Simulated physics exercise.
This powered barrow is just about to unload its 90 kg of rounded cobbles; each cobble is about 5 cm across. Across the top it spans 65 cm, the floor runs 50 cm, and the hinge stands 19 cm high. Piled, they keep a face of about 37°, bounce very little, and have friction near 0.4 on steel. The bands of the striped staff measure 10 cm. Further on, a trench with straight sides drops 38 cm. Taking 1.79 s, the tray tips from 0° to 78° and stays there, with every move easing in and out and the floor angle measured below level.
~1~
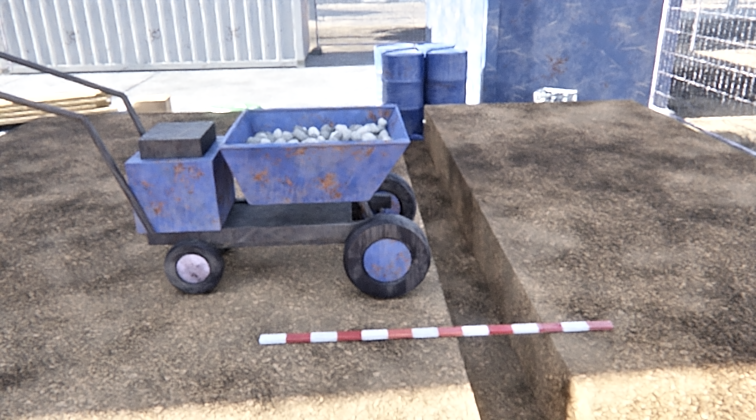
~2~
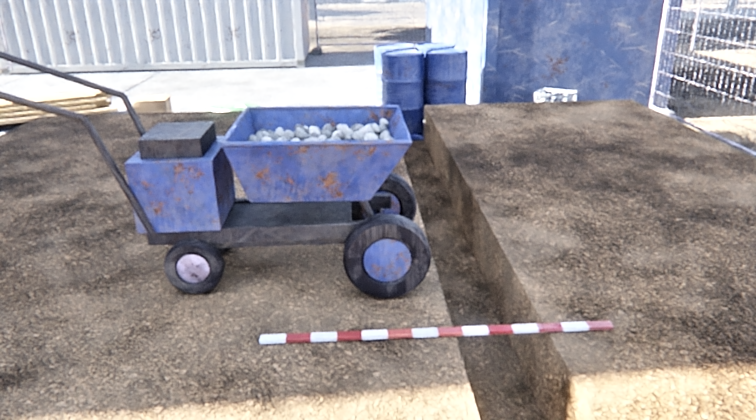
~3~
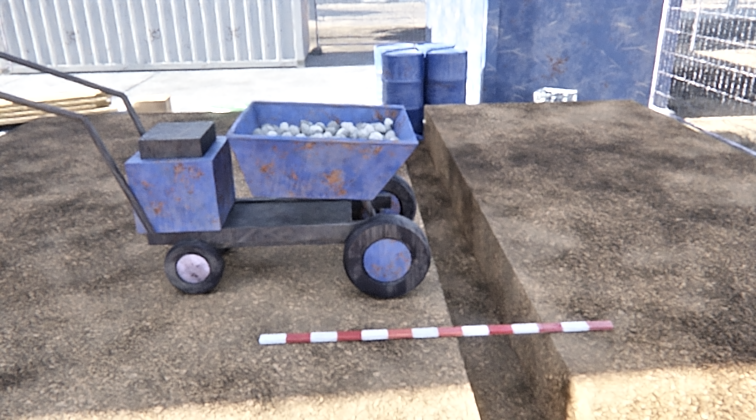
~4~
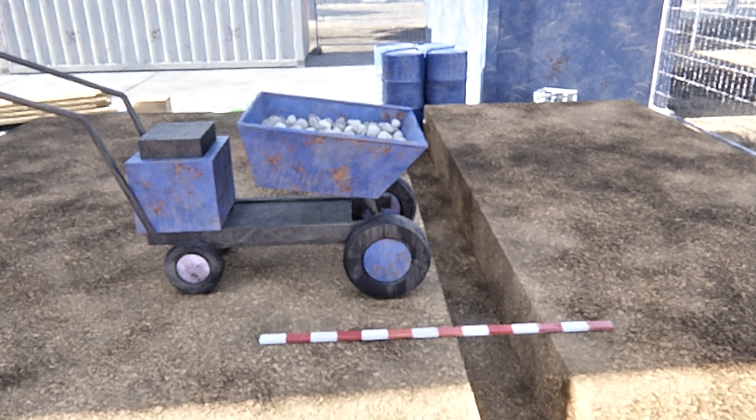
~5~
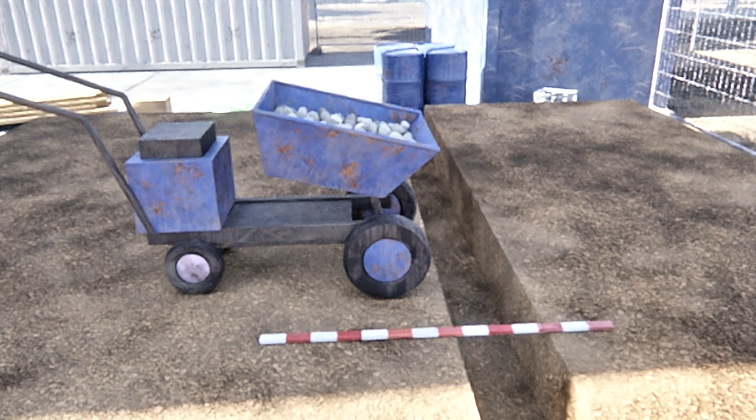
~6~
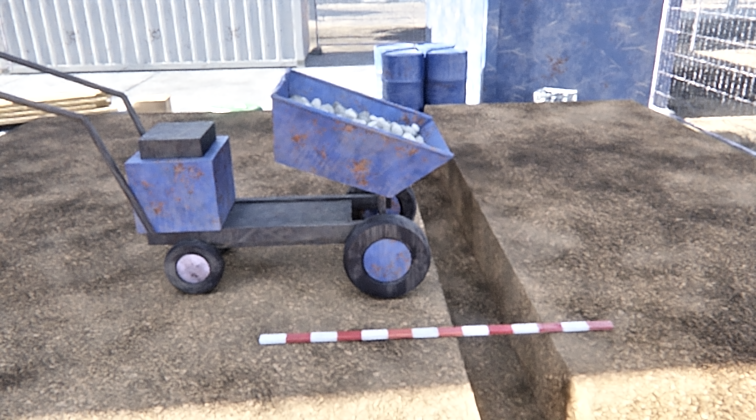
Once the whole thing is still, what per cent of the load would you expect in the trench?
I would expect about 36 per cent.
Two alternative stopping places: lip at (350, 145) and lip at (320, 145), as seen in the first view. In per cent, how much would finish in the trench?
The first gives about 95 percent and the second about 100 percent.
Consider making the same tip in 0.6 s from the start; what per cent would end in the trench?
Roughly 15 per cent.
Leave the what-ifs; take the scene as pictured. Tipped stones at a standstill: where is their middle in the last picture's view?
I'd point to around (534, 256).
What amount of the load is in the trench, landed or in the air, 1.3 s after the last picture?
Roughly 5% by that time.
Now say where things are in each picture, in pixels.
In the first picture, the tray is at 0°, its lip at (409, 142); the top of the load is at (331, 134).
In the second picture, the tray is at 1°, its lip at (411, 142); the top of the load is at (327, 132).
In the third picture, the tray is at 4°, its lip at (418, 143); the top of the load is at (298, 131).
In the fourth picture, the tray is at 8°, its lip at (427, 146); the top of the load is at (302, 124).
In the fifth picture, the tray is at 14°, its lip at (439, 150); the top of the load is at (297, 116).
In the sixth picture, the tray is at 20°, its lip at (452, 156); the top of the load is at (300, 107).
Then, 0.7 s after the last picture the floor is at 66°, 99 % in the tray, 1 % in the trench; the foremost stones are at (505, 200).
Then, 1.3 s after the last picture the floor is at 78°, 43 % in the tray, 7 % in the trench, 51 % past the trench; the foremost stones are at (611, 252).
Then, 1.6 s after the last picture the floor is at 78°, 14 % in the tray, 18 % in the trench, 68 % past the trench; the foremost stones are at (676, 254).
Then, 3.6 s after the last picture the floor is at 78°, 0 % in the tray, 36 % in the trench, 64 % past the trench; the foremost stones are at (704, 254).
